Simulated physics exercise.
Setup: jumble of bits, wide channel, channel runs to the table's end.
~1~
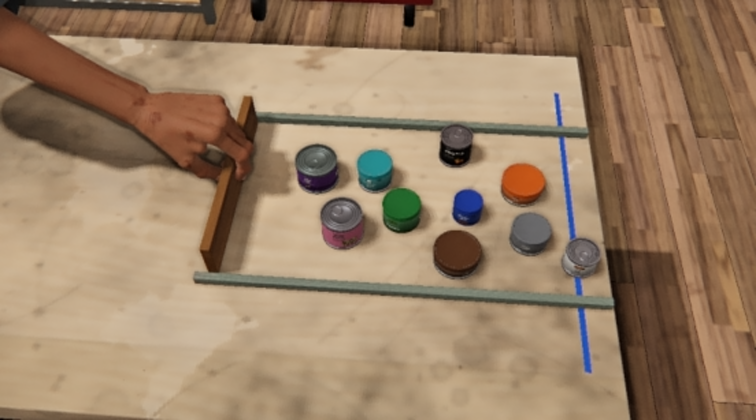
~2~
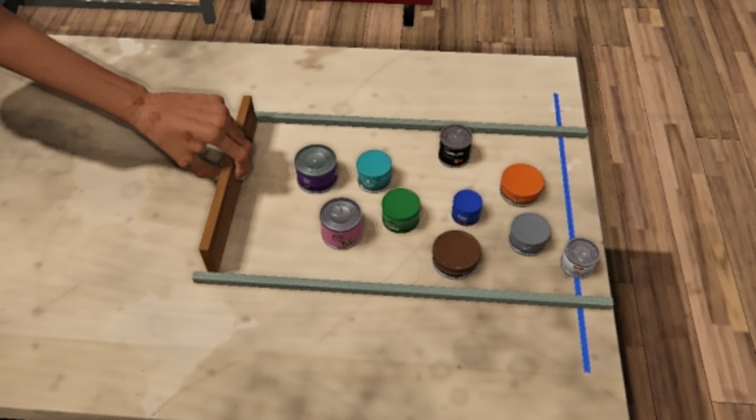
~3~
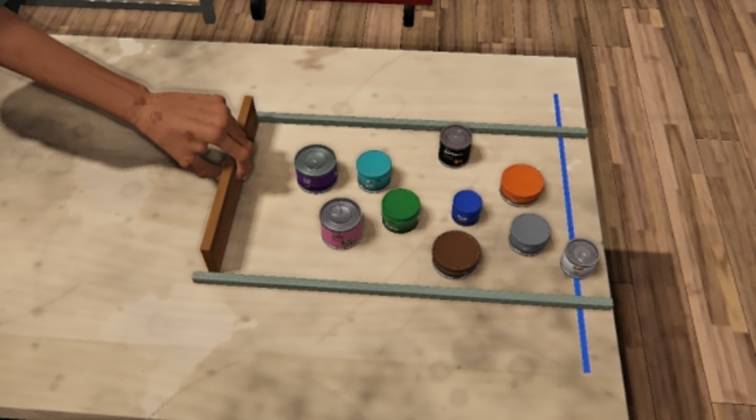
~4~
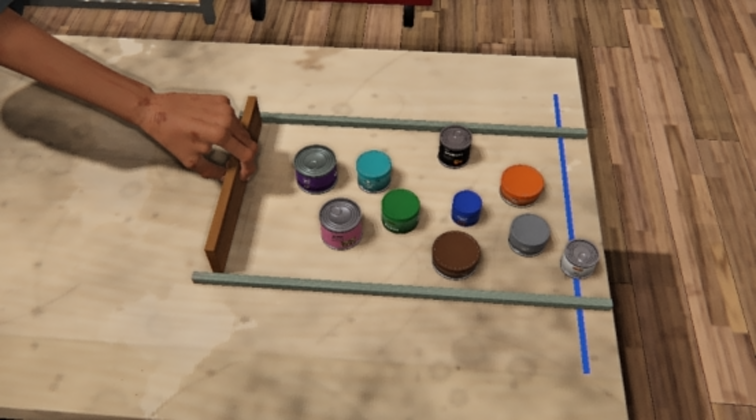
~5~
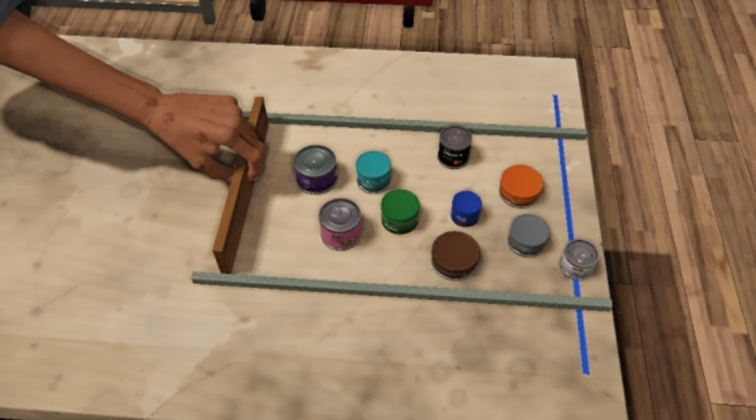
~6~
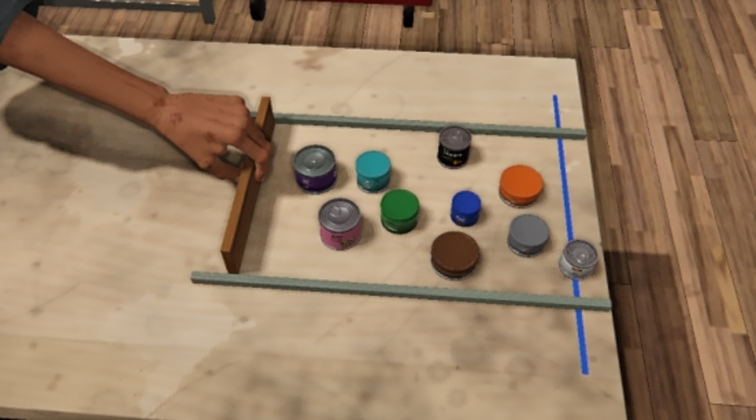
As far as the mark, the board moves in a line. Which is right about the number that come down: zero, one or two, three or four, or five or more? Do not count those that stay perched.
The right one is five or more.
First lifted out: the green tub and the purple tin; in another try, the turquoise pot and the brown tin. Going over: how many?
Try 1: 3; try 2: 4.
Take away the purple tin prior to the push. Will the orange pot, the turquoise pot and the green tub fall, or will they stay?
Orange pot down; turquoise pot still up; green tub still up.
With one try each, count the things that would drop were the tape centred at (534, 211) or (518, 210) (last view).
Try by try, 2 and 0.
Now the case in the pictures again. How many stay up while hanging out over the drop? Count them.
I get 4.
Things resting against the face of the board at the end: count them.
The count in contact is 4.
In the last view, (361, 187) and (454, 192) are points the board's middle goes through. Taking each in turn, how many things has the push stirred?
Counts: 4 / 8.
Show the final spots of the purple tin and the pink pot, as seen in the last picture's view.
Taking them in turn, first comes (588, 176), then (596, 240).
Early on, none off yet; white tin at rest near (579, 259); grey tin at rest near (528, 236); orange pot at rest near (520, 187).
A while later, none off yet; white tin at rest near (579, 259); grey tin at rest near (529, 237); orange pot travelled about its own width near (558, 191).
Finally, the number that fall off is five or more; lost, turquoise pot, brown tin, blue tub, orange pot, grey tin and white tin.
